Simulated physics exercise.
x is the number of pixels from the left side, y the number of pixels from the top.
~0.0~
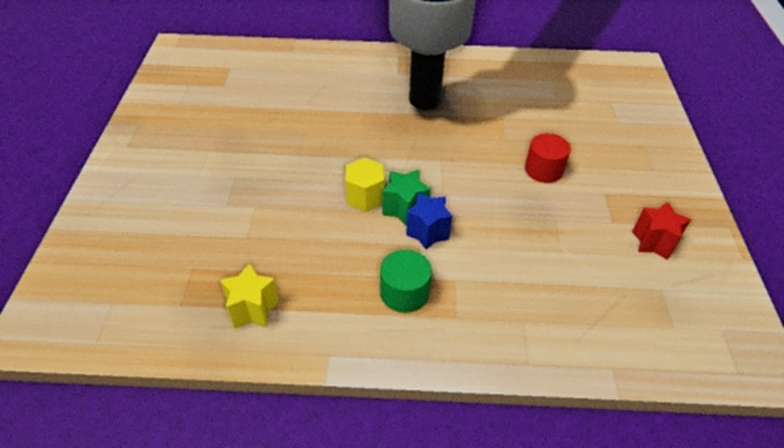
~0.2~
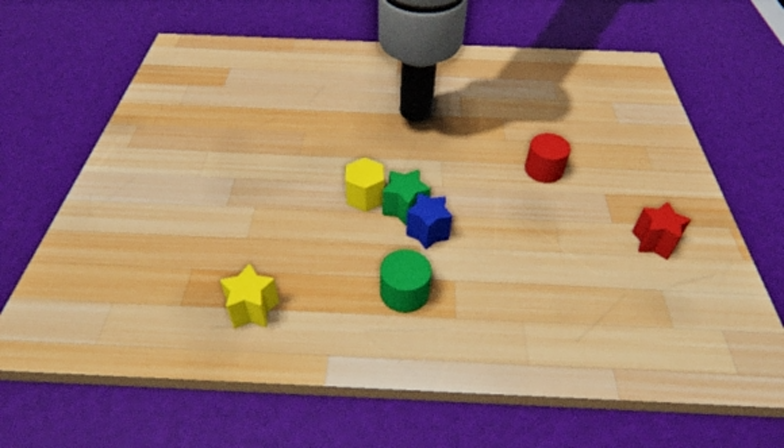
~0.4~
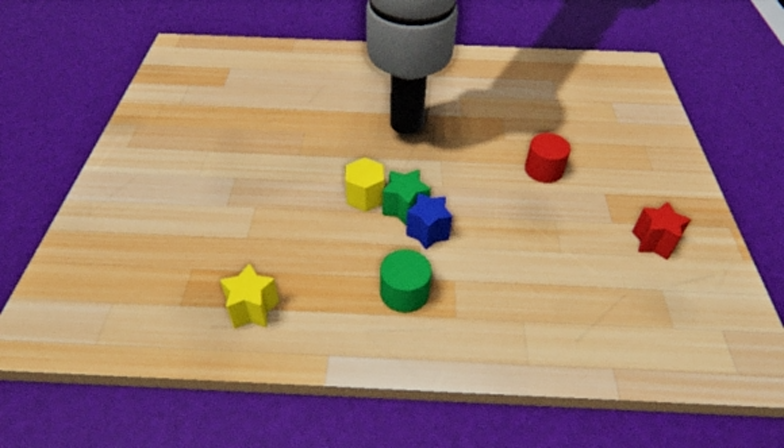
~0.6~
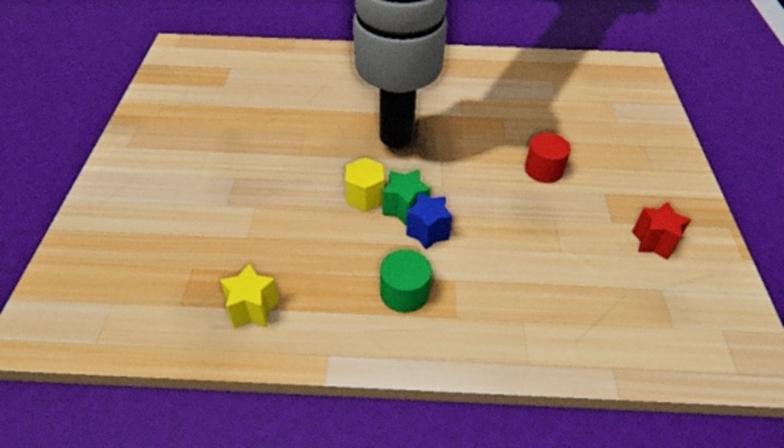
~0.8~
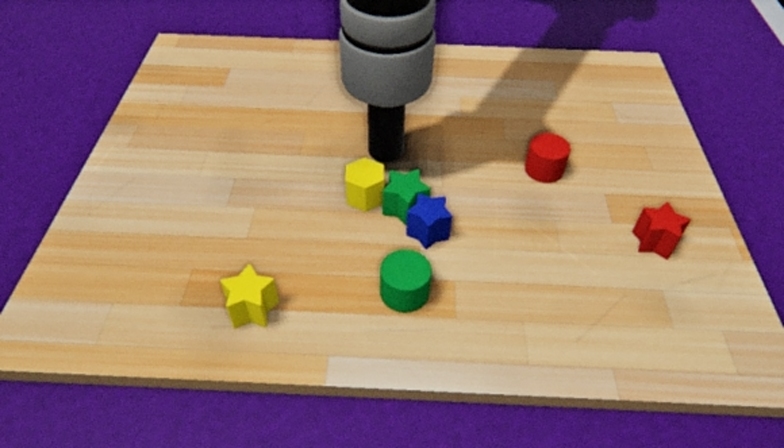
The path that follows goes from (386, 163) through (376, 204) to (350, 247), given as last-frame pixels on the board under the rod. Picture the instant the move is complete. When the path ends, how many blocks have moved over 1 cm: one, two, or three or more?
It should be three or more.
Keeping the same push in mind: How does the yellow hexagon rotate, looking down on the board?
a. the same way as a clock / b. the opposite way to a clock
(a)
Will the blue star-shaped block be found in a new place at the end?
I believe so.
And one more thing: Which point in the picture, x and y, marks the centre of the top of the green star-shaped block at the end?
In the picture, that point is around (406, 203).
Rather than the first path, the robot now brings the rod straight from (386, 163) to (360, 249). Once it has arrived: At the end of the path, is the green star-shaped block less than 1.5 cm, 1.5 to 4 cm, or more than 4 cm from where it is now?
Verdict: From 1.5 to 4 cm.
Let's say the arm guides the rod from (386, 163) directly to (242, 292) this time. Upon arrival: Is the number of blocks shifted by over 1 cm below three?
The answer is yes.
On the path given first. One third of the way, rod (380, 178); yellow hexagon (356, 186), turned 20° clockwise; green star-shaped block (409, 188), turned 15° anticlockwise; blue star-shaped block (434, 210).
Two thirds of the way, rod (368, 207); yellow hexagon (334, 213), turned 40° clockwise; green star-shaped block (406, 202), turned 65° anticlockwise; blue star-shaped block (445, 215).
At the end, rod (349, 235); yellow hexagon (306, 235), turned 75° clockwise; green disc in place; green star-shaped block (406, 203), turned 70° anticlockwise; blue star-shaped block (446, 215).
